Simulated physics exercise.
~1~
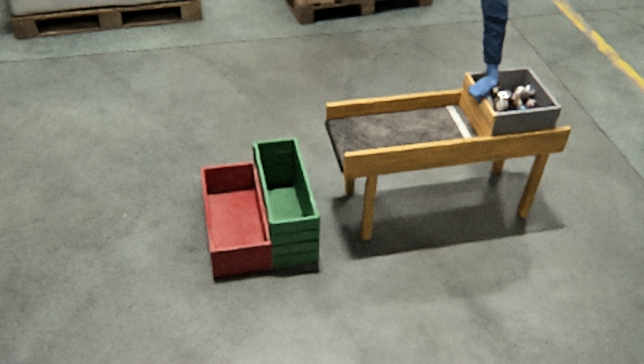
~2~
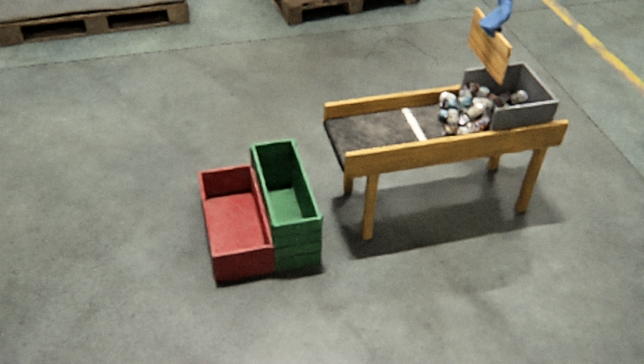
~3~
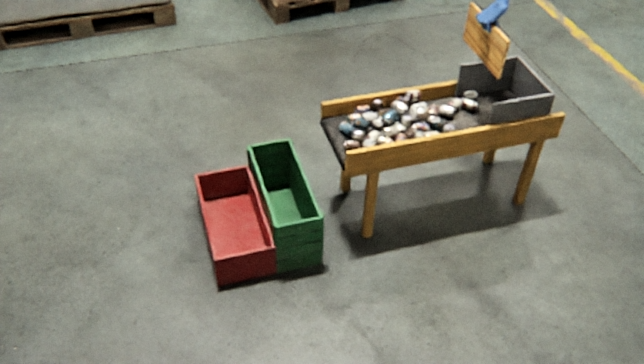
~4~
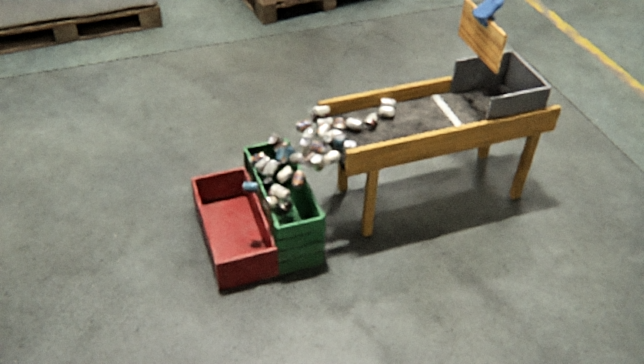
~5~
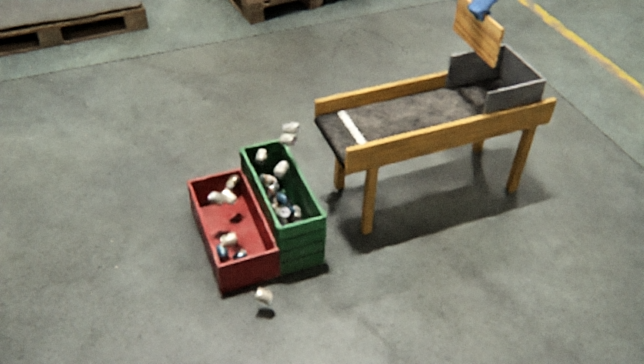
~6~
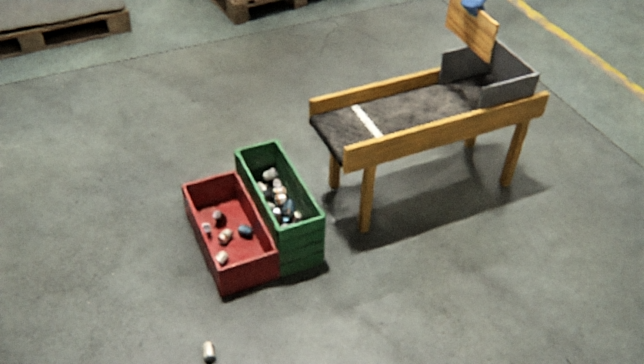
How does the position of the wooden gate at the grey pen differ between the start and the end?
At the start the gate is down, closing the belt side of the grey pen. By the end it is held up above the pen, leaving the way onto the belt open.
